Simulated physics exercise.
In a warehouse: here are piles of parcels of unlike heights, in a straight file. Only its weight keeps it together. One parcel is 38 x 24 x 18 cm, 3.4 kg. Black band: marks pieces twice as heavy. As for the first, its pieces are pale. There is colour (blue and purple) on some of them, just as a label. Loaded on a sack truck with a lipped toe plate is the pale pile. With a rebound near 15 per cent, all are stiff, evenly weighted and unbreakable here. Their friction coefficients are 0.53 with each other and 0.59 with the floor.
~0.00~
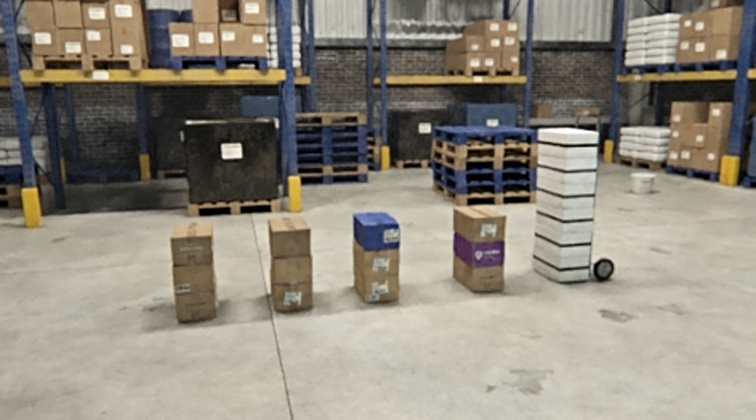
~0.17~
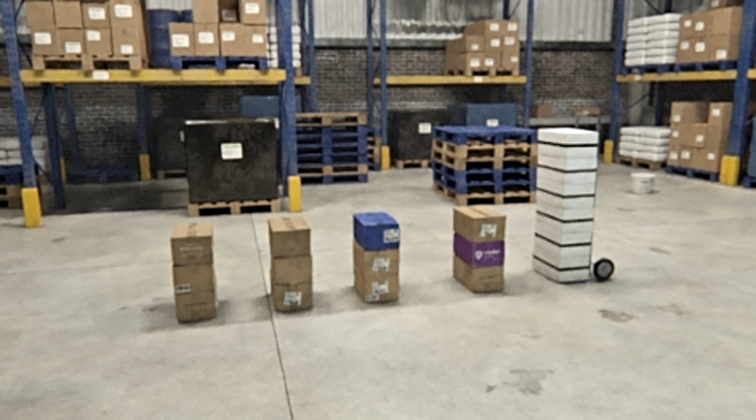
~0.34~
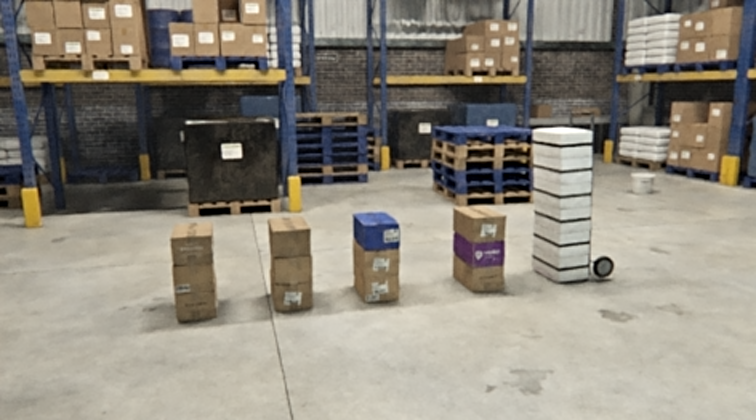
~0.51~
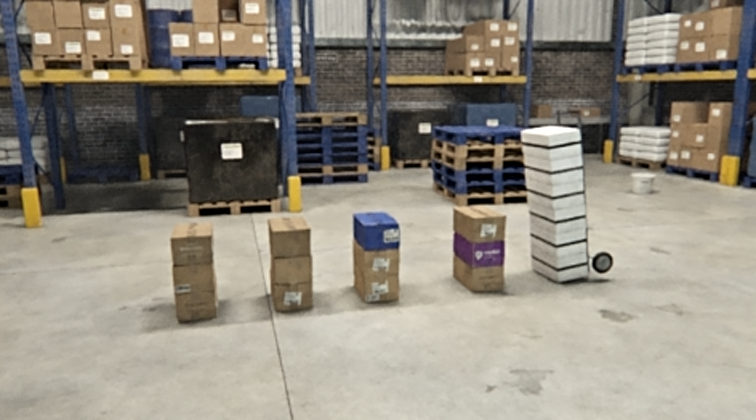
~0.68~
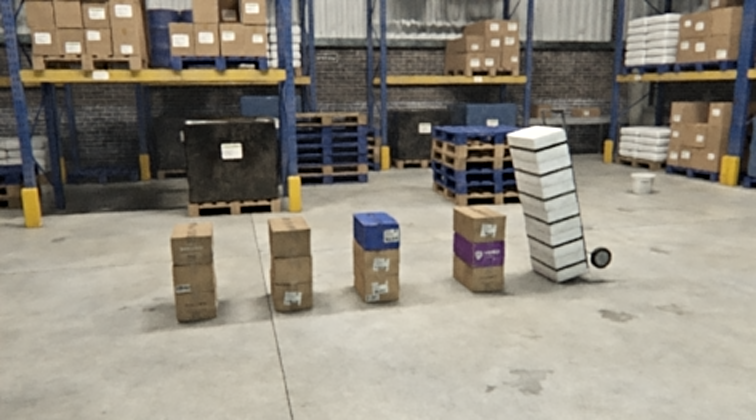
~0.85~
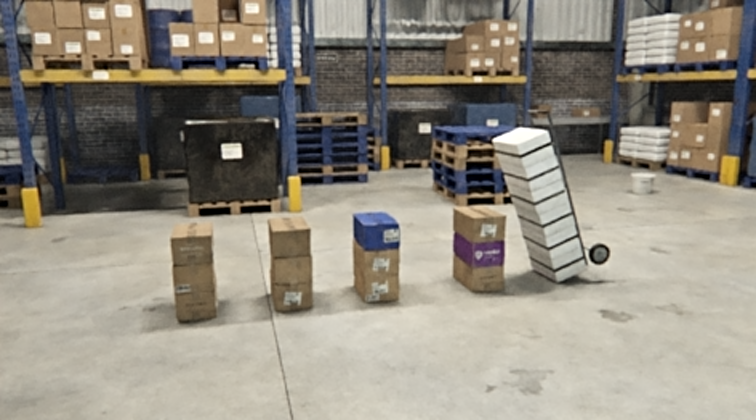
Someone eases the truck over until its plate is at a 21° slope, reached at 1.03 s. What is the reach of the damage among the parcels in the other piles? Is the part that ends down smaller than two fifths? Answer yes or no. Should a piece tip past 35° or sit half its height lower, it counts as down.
Yes, under two fifths are down.
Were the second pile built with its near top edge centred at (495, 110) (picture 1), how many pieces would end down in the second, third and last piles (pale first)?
Pile by pile that makes second 7, third 2, last 3.
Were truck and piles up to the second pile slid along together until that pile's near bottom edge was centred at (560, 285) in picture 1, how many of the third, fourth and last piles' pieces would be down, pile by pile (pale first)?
In that case third pile 0, fourth pile 0, last pile 0.
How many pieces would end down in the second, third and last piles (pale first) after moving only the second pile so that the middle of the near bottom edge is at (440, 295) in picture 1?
Pile tally - second: 0, third: 0, last: 0.
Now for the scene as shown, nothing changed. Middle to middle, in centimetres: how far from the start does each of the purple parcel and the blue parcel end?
Well, the purple finishes 30 cm from where it began, while the blue finishes 30 cm from its start.
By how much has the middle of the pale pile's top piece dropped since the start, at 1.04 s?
Roughly 10 cm lower.
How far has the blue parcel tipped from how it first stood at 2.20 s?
Some 20°.
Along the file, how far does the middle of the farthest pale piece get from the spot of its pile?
Distance: Near 130 cm.
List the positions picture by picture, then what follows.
In the first frame (we follow the side turned to the camera), truck frame (597, 149) 0° forward; purple parcel (489, 255); blue parcel (382, 237); no other piece has moved.
The second frame shows truck frame (597, 149) 0° forward; blue parcel (382, 237).
The third frame shows truck frame (592, 148) 3° forward; purple parcel (489, 255).
The fourth frame shows truck frame (581, 145) 8° forward, top of the pale pile leaning 8°; purple parcel (489, 255); no other piece has moved.
The fifth frame shows truck frame (568, 144) 14° forward, top of the pale pile leaning 14°; blue parcel (382, 237); no other piece has moved.
The sixth frame shows truck frame (556, 145) 19° forward, top of the pale pile leaning 20°; blue parcel (382, 237); purple parcel (489, 255); no other piece has moved.
Around 1.04 s, 0 of the pale pile down; none of the 12 other parcels down.
Around 1.30 s, 6 of the pale pile down; none of the 12 other parcels down, 1 disturbed.
Around 1.68 s, 6 of the pale pile down; none of the 12 other parcels down, 6 disturbed; purple parcel tipped 19°; blue parcel tipped 5°.
Around 2.20 s, 6 of the pale pile down; 2 of the 12 other parcels down; purple parcel tipped 53°, 11 cm lower; blue parcel tipped 20°.
Finally (3.6 s), 6 of the pale pile down; 3 of the 12 other parcels down; purple parcel tipped 50°, 11 cm lower; blue parcel tipped 33°, 7 cm lower. That is 25 per cent. Seen by the last camera, middles, purple parcel near (442, 266), blue parcel near (328, 244).
